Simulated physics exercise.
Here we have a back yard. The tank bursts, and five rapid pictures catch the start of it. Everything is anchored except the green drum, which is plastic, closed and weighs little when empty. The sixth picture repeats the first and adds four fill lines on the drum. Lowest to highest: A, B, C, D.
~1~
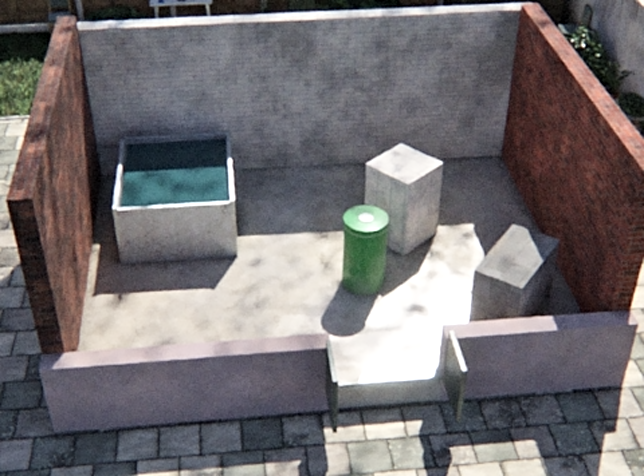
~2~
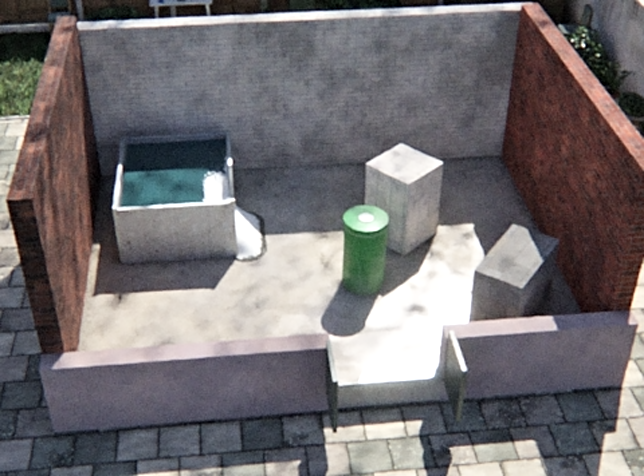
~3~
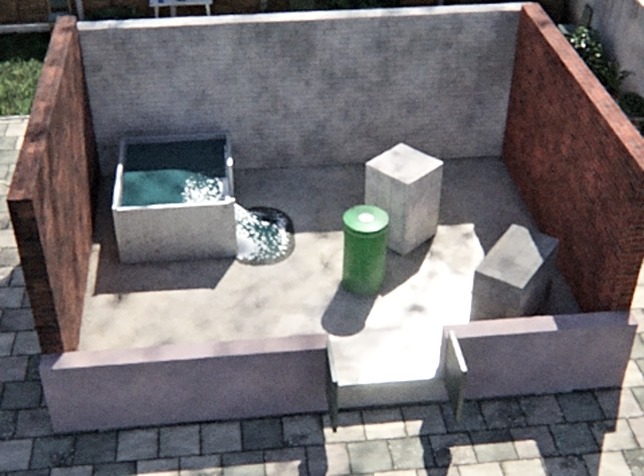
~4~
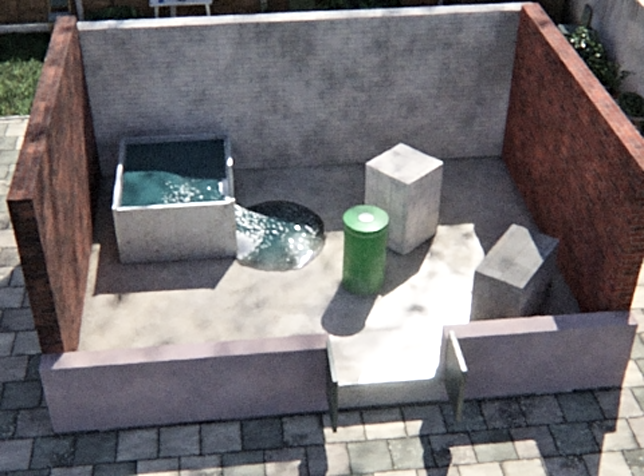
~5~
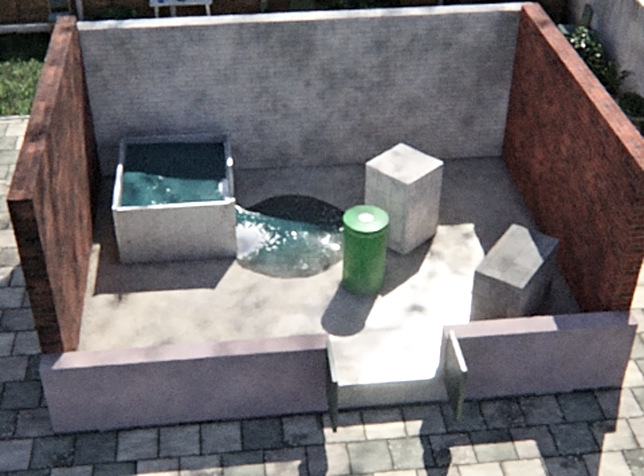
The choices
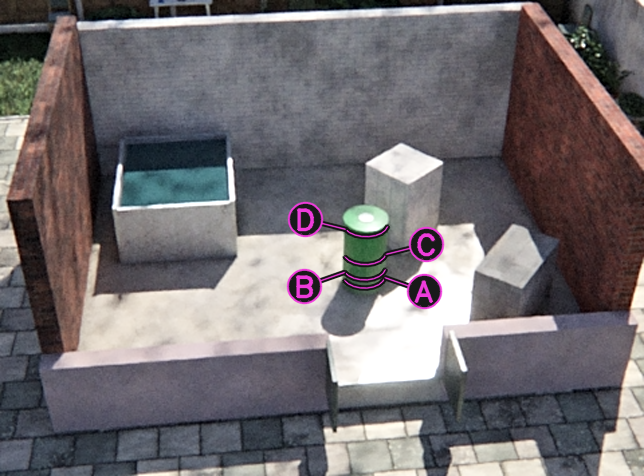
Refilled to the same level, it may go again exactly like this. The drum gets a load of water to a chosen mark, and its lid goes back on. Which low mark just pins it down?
C.
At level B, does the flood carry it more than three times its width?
No.
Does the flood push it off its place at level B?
Yes.
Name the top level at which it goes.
Level B.
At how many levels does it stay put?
Two of the four.
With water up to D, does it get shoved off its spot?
No, not at all.
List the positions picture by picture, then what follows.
Lid of the green drum at (365, 218); tank full, its middle at (175, 174); open gate at (386, 332), in the first picture.
In the second picture, 2 % of the ground wet, in view closest to the drum at (255, 249).
In the third picture, 4 % of the ground wet, in view closest to the drum at (285, 250).
In the fourth picture, 7 % of the ground wet, in view closest to the drum at (302, 261).
Lid of the green drum at (365, 218); 10 % of the ground wet, in view closest to the drum at (332, 259), in the fifth picture.
On the marked copy, A at (366, 288); B at (367, 279); C at (367, 264); D at (368, 236); from the bottom up A, B, C, D.
For level A, it is pushed about 3 times its own width away.
For level B, it is pushed about its own width away.
For level C, it does not move.
For level D, it does not move.
